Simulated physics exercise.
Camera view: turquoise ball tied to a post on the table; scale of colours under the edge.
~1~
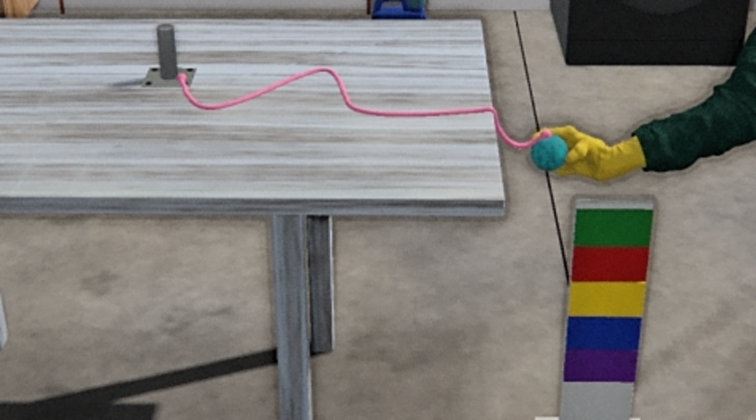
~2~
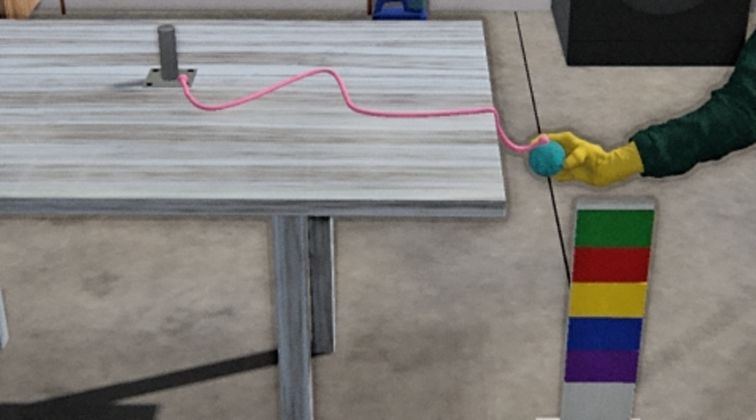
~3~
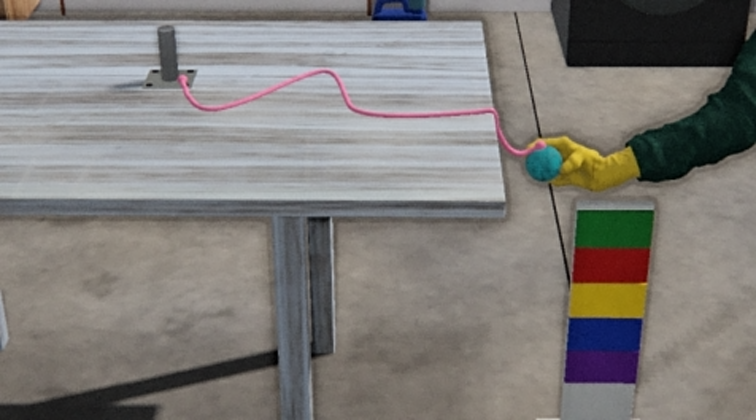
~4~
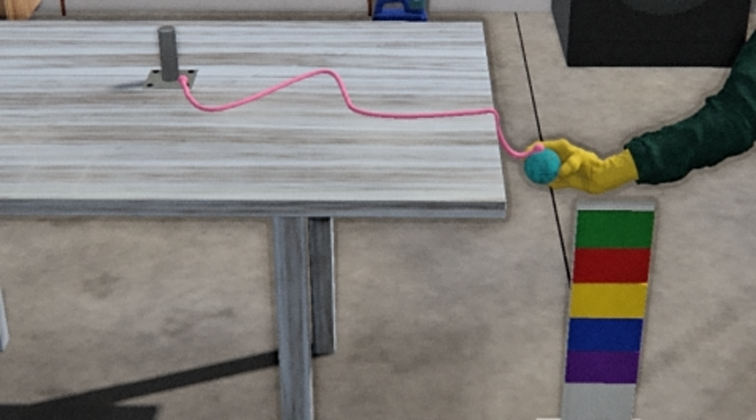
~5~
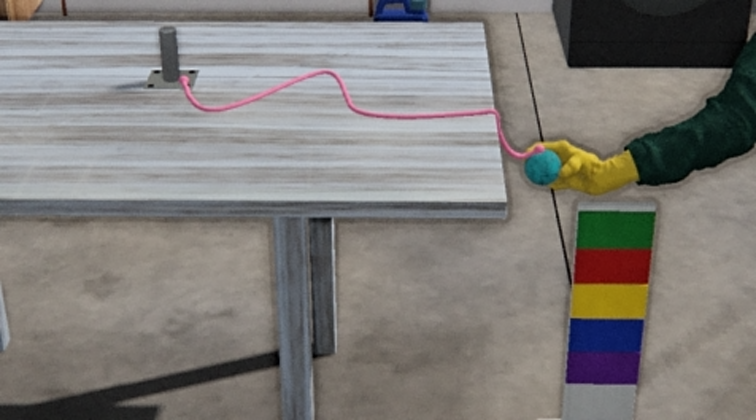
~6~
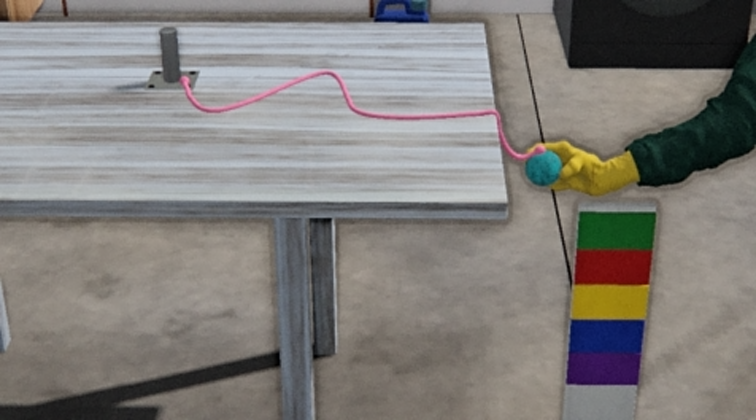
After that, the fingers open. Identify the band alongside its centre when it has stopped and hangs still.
Its centre is alongside the blue band.
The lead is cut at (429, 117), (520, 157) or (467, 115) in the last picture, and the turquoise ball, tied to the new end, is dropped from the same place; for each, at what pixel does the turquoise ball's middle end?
The places are (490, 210), (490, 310) and (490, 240).
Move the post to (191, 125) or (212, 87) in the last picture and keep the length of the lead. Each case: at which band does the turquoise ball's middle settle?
Result 1: Purple. Result 2: Purple.
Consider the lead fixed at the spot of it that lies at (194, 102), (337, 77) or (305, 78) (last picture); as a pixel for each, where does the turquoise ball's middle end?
In order of the tries: About (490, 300), then (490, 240), then (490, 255).
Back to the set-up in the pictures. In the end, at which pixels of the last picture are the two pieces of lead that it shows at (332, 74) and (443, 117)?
At (418, 95), then (489, 203).
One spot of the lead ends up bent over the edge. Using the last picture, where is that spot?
You'll find it somewhere around (350, 102).
Soon after, ball near (528, 295); level with yellow.
After that, ball near (470, 319); level with blue.
And then, ball near (489, 325); level with blue.
In the end, ball near (485, 326); level with blue. Its middle rests at the blue band.
